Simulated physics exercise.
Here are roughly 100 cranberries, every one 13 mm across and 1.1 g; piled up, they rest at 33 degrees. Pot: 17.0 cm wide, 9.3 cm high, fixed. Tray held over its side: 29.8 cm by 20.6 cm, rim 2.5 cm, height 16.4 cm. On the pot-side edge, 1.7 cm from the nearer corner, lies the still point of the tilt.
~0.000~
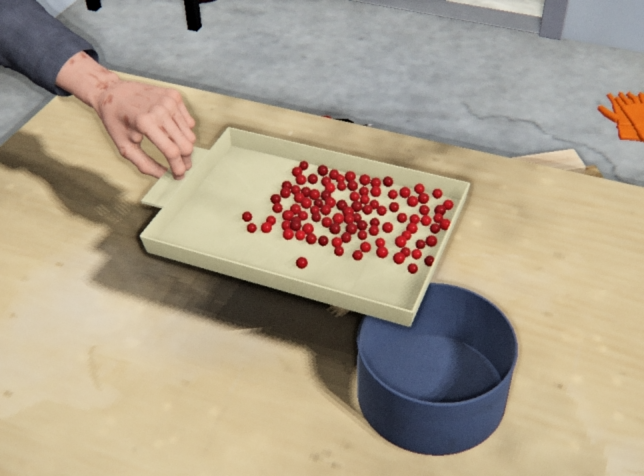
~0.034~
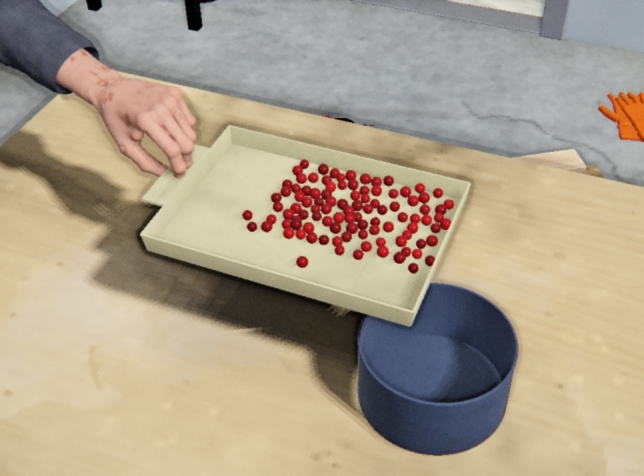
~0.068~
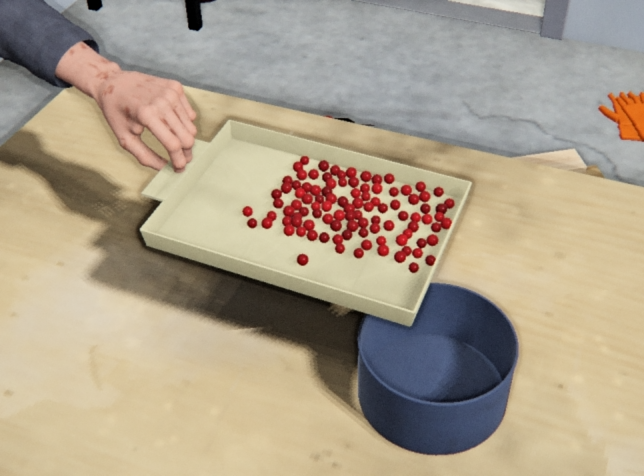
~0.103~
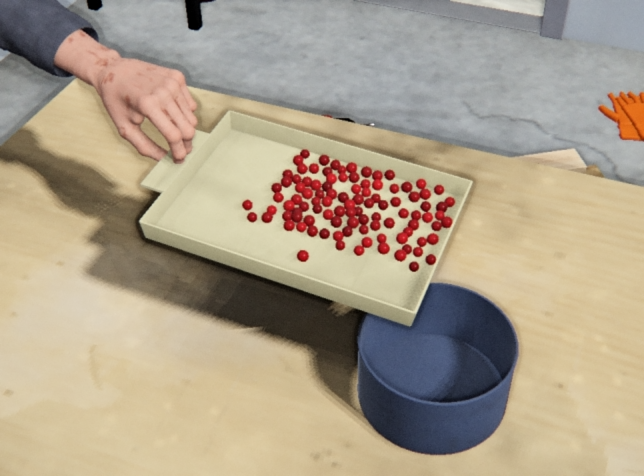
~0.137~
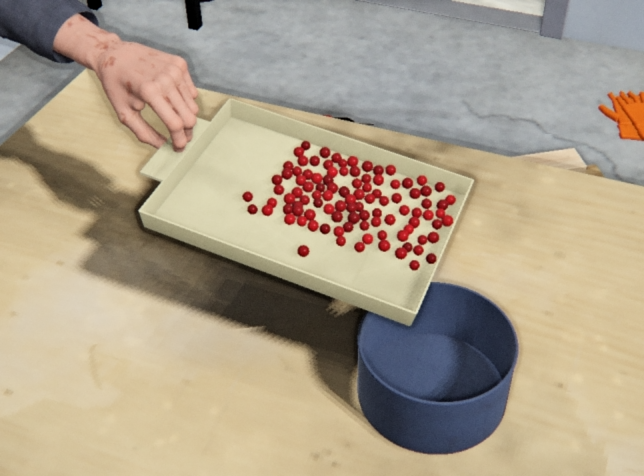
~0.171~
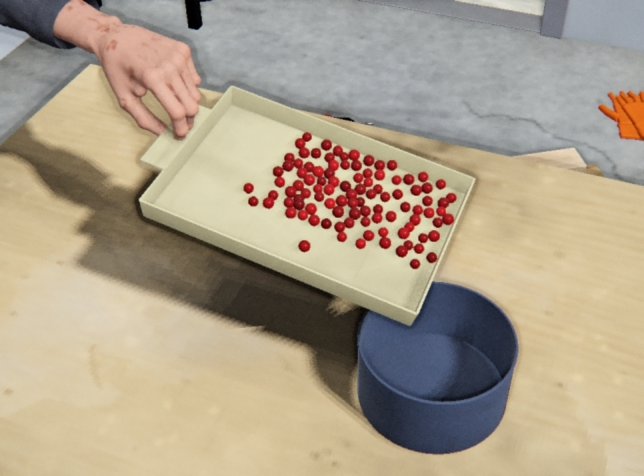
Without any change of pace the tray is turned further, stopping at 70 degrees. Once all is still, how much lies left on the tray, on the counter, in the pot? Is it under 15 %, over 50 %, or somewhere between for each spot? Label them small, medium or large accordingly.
Left on the tray - large, counter - small, pot - small.
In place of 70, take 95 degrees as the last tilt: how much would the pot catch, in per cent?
Then about 55 per cent.
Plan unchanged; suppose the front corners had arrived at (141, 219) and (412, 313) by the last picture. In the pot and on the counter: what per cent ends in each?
Pot: 5, counter: 10.
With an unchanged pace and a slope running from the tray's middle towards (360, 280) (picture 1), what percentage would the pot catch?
I'd estimate about 5 %.
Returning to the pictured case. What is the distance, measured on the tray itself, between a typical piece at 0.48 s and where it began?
By then it sits near 5 cm from where it began.
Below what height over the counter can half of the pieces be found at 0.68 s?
I'd put it near 22 cm.
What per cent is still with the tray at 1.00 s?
About 95 per cent.
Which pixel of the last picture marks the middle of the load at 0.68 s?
Somewhere about (437, 223) in the last view.
Then, at 0.48 s, tilt 40 degrees; the tray holds 100 %, the pot 0 %.
After 0.68 s, tilt 59 degrees; the tray holds 100 %, the pot 0 %.
After 1.00 s, tilt 70 degrees; the tray holds 95 %, the pot 0 %.
By 1.5 s all is still; tray 95 %, counter 0 %, pot 5 %.
